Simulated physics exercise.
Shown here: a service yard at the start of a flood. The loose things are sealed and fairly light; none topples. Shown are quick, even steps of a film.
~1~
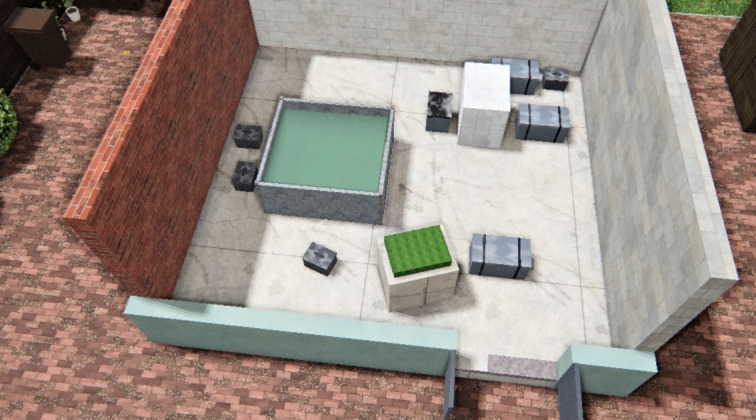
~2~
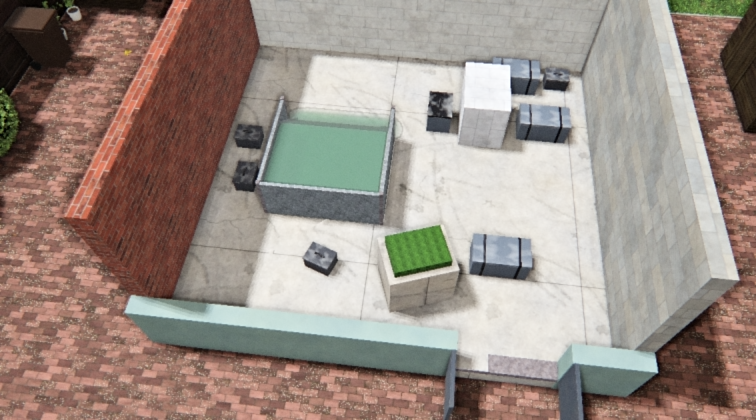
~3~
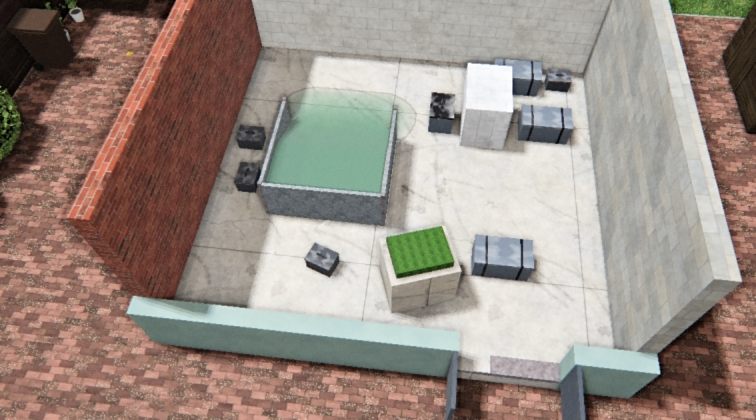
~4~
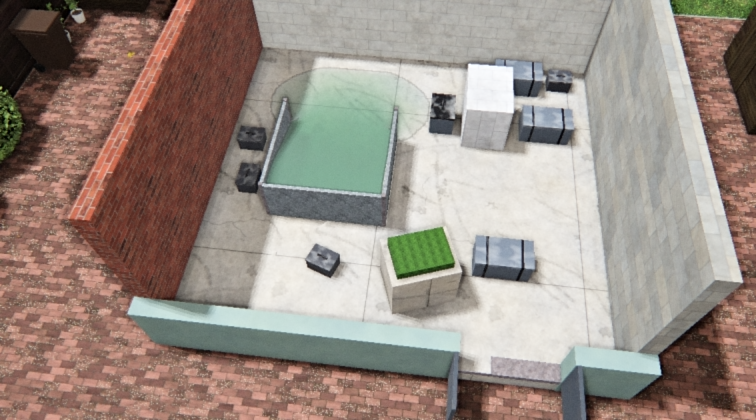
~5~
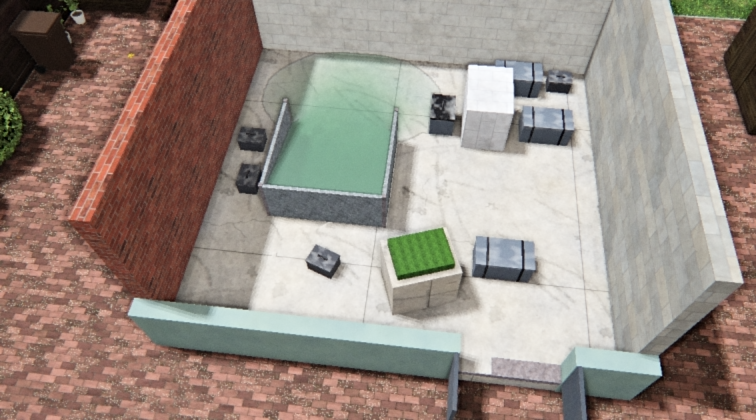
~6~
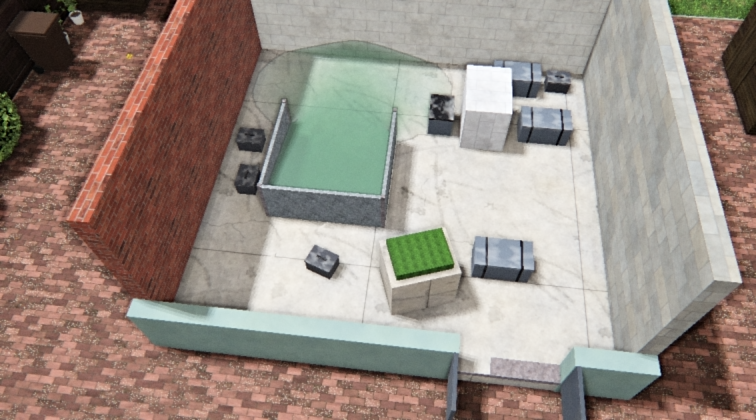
In a walled yard, green water pours from a tank's open back and spreads outward.
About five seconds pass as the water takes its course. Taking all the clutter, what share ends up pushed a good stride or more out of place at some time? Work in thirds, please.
My answer: Two thirds or above.
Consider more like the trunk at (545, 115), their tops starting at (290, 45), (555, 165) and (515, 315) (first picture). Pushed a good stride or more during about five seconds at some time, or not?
Each in turn: Pushed clear, pushed clear, stays in place.
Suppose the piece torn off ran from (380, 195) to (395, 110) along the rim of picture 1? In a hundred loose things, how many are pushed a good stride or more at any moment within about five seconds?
About 60 per cent.
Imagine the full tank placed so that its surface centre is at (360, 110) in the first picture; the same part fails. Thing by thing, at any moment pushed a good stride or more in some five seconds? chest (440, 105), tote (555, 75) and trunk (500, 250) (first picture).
Well, the first one didn't get far, the second got driven a long way, and the third didn't get far.
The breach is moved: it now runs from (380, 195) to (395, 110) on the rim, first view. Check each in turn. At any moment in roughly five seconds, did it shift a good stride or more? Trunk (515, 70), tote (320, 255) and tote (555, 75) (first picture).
Here's my take, in sequence: Dislodged that far, fails to go that far, and dislodged that far.
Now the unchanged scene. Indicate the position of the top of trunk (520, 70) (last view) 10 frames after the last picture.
I'd put it at about (548, 89).
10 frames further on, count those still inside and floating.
1.
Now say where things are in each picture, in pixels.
A tote at (247, 132), on the bottom; a trunk at (544, 115) rests on the ground; 0 of 8 have shifted, in the first frame.
A tote at (248, 132) rests on the ground; a trunk at (545, 115) rests on the ground; 0 of 8 have shifted, in the second frame.
A tote at (250, 133), on the bottom; a trunk at (547, 116) rests on the ground; 0 of 8 have shifted, in the third frame.
A tote at (251, 134), on the bottom; a trunk at (548, 117), on the bottom; 0 of 8 have shifted, in the fourth frame.
A tote at (251, 135) rests on the ground; a trunk at (548, 118) rests on the ground; 0 of 8 have shifted, in the fifth frame.
A tote at (250, 135) rests on the ground; a trunk at (547, 118), on the bottom; 0 of 8 have shifted, in the sixth frame.
A moment on, 0 of 8 are well off their spots; 0 afloat.
Next, 1 of 8 are well off their spots; 1 afloat.
Later, 5 of 8 are well off their spots; 3 afloat.
In the end, 6 of 8 are well off their spots, and 6 have been at some point; 4 afloat.
